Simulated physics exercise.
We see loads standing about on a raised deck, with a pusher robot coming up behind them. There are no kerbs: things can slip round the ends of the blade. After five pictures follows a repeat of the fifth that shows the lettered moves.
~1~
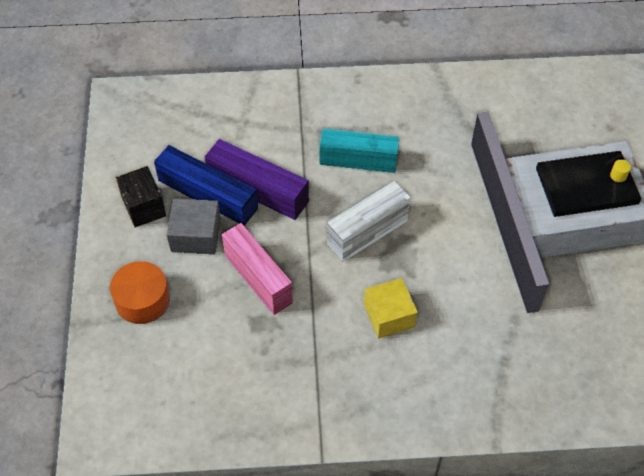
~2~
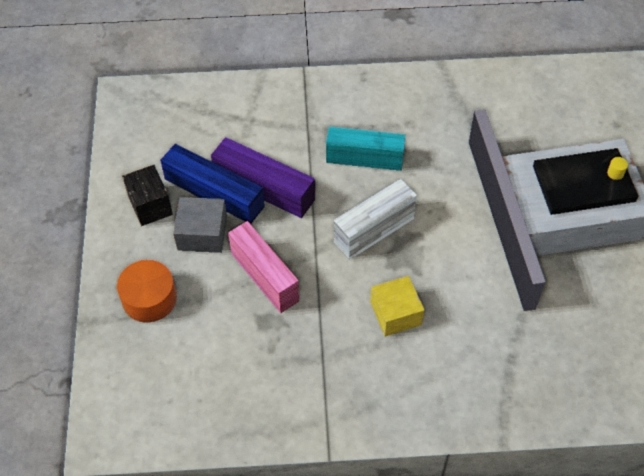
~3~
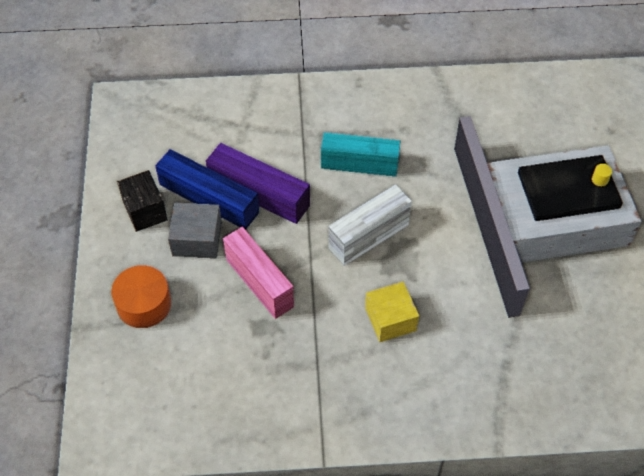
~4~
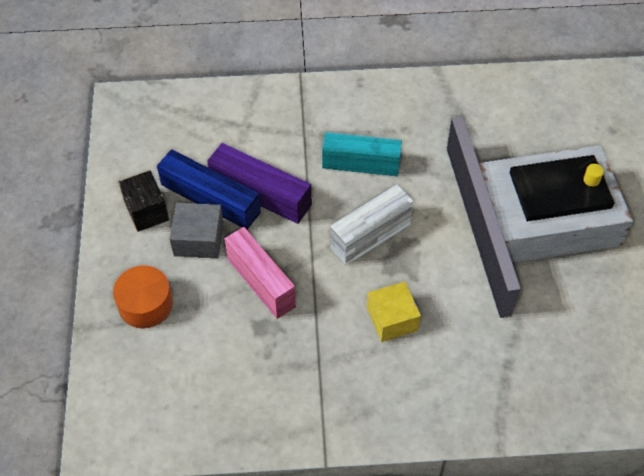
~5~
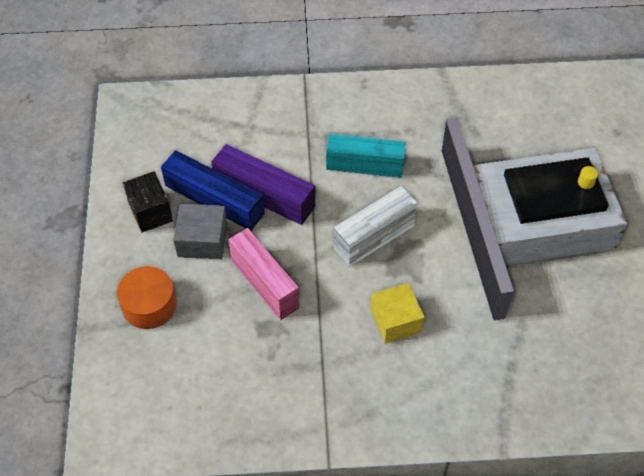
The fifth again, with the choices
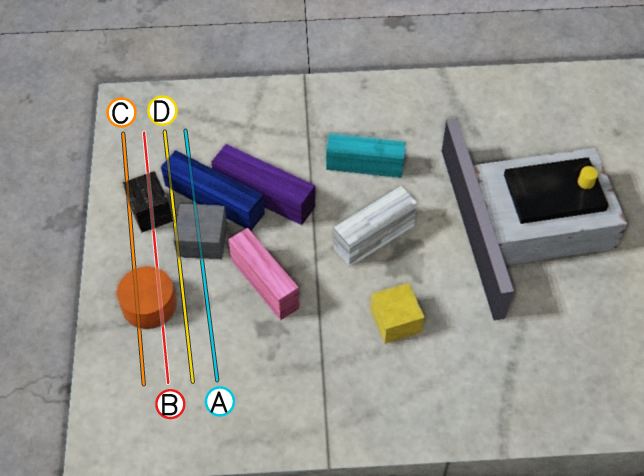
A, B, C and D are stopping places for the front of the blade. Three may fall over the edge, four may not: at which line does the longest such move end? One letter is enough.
The farthest such stop is B.
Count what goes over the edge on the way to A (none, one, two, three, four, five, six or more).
In all, none.
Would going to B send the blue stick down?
No.
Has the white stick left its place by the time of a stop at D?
By then, yes.
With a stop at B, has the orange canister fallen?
Yes.
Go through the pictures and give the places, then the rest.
The first frame shows turquoise stick (359, 151); orange canister (140, 292); yellow crate (390, 308).
The second frame shows robot (578, 181); grey crate (201, 225).
The third frame shows robot (563, 188); purple stick (259, 183).
The fourth frame shows robot (555, 188); black crate (144, 201).
The fifth frame shows robot (548, 190); turquoise stick (366, 156); orange canister (147, 297); yellow crate (397, 313).
On the copy, A at (200, 245); B at (155, 248); C at (133, 249); D at (178, 246).
On B. First, robot (433, 196); turquoise stick (299, 163); yellow crate (354, 314).
Then, robot (318, 202); grey crate (167, 245); blue stick (180, 195).
Finally, robot (227, 206); black crate over the edge; grey crate over the edge; three fallen.
By contrast, A is within the limit but short; C drops four; D is within the limit but short.
